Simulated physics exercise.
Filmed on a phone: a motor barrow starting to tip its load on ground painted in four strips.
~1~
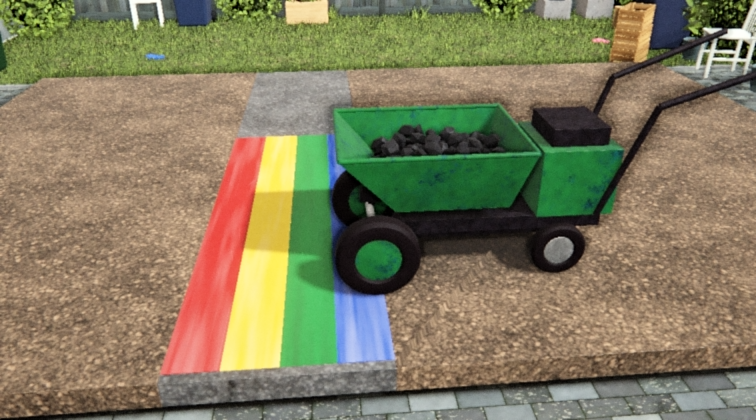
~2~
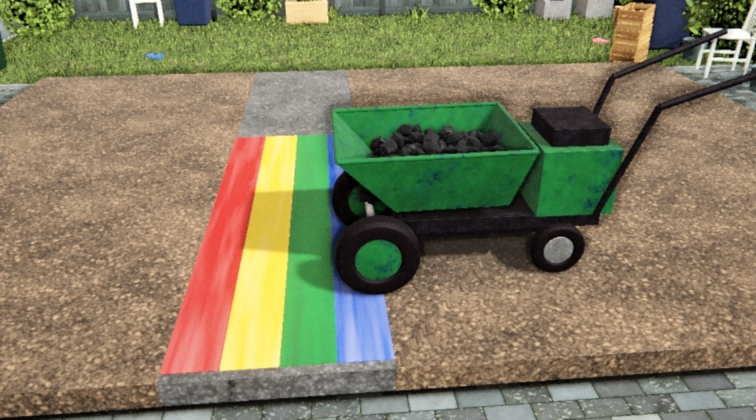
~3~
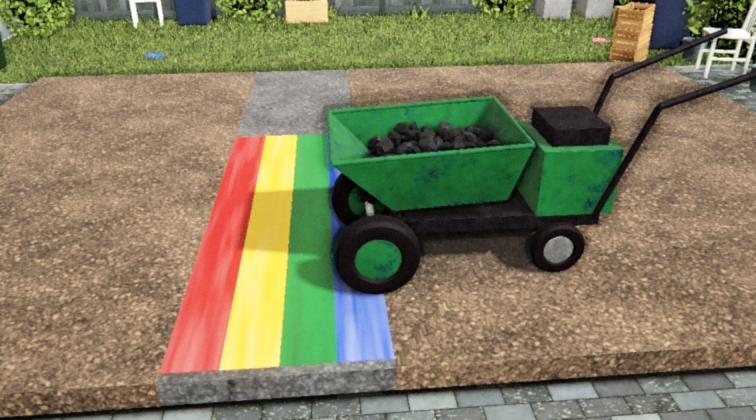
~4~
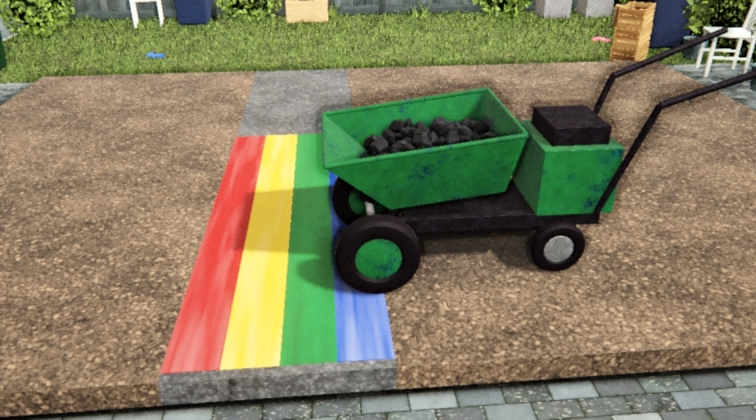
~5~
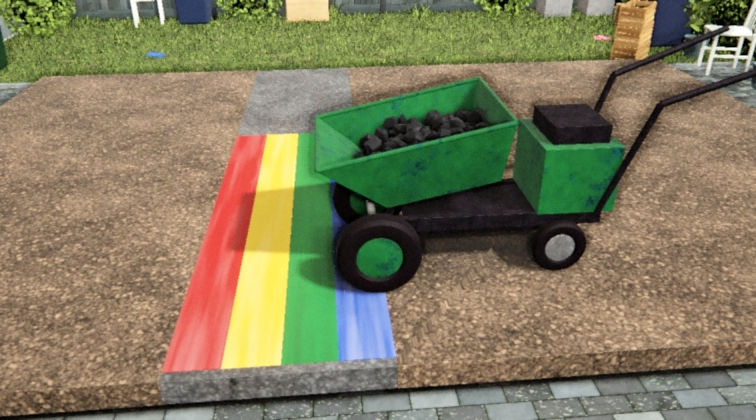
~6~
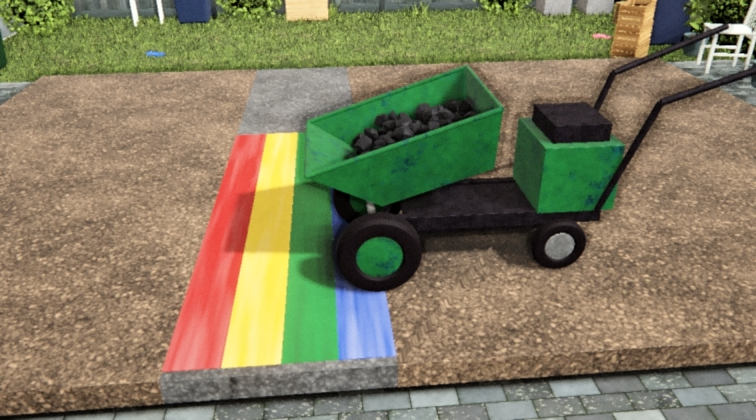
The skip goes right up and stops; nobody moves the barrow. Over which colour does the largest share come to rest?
The red one gets the largest share.
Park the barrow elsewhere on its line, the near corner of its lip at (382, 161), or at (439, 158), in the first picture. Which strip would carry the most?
At the first place the strip in yellow, at the second the green one.
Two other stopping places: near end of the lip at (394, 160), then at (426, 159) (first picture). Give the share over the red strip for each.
Roughly 20 per cent, and 10 per cent.
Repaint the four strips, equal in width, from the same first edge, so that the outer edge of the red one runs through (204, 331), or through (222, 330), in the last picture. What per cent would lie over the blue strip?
First some 0, then 0 per cent.
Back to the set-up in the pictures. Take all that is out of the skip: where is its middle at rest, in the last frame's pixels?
Around (230, 255).
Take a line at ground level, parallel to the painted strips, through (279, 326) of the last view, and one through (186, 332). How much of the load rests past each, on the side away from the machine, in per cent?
Roughly 80 per cent, and 20 per cent.
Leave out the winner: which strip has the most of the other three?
In second place: The yellow strip.
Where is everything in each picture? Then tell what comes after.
Lip of the skip near (339, 162), level; top of the load near (433, 149), lumps of coal; blue strip near (362, 319); green strip near (309, 323); yellow strip near (256, 326); red strip near (201, 329), in the first picture.
Lip of the skip near (337, 163), level; top of the load near (432, 141), in the second picture.
Lip of the skip near (332, 164), tipped barely; top of the load near (428, 138), in the third picture.
Lip of the skip near (325, 167), tipped a little; top of the load near (463, 145), in the fourth picture.
Lip of the skip near (317, 171), tipped a little; top of the load near (458, 125), in the fifth picture.
Lip of the skip near (306, 177), tipped clearly; top of the load near (447, 116); blue strip near (363, 316); green strip near (310, 319); yellow strip near (257, 323); red strip near (203, 326), in the sixth picture.
Shortly afterwards, skip tipped steeply; the whole lot in the skip.
Next, skip tipped right over; the bulk in the skip; a little over the yellow strip; a little over the red strip.
Some moments later, skip tipped right over; near a quarter in the skip; near a quarter over the yellow strip; near a third over the red strip; a little off the paint.
In the end, skip tipped right over; near a quarter in the skip; none at all over the blue strip; none at all over the green strip; near a quarter over the yellow strip; near a third over the red strip; a little off the paint.
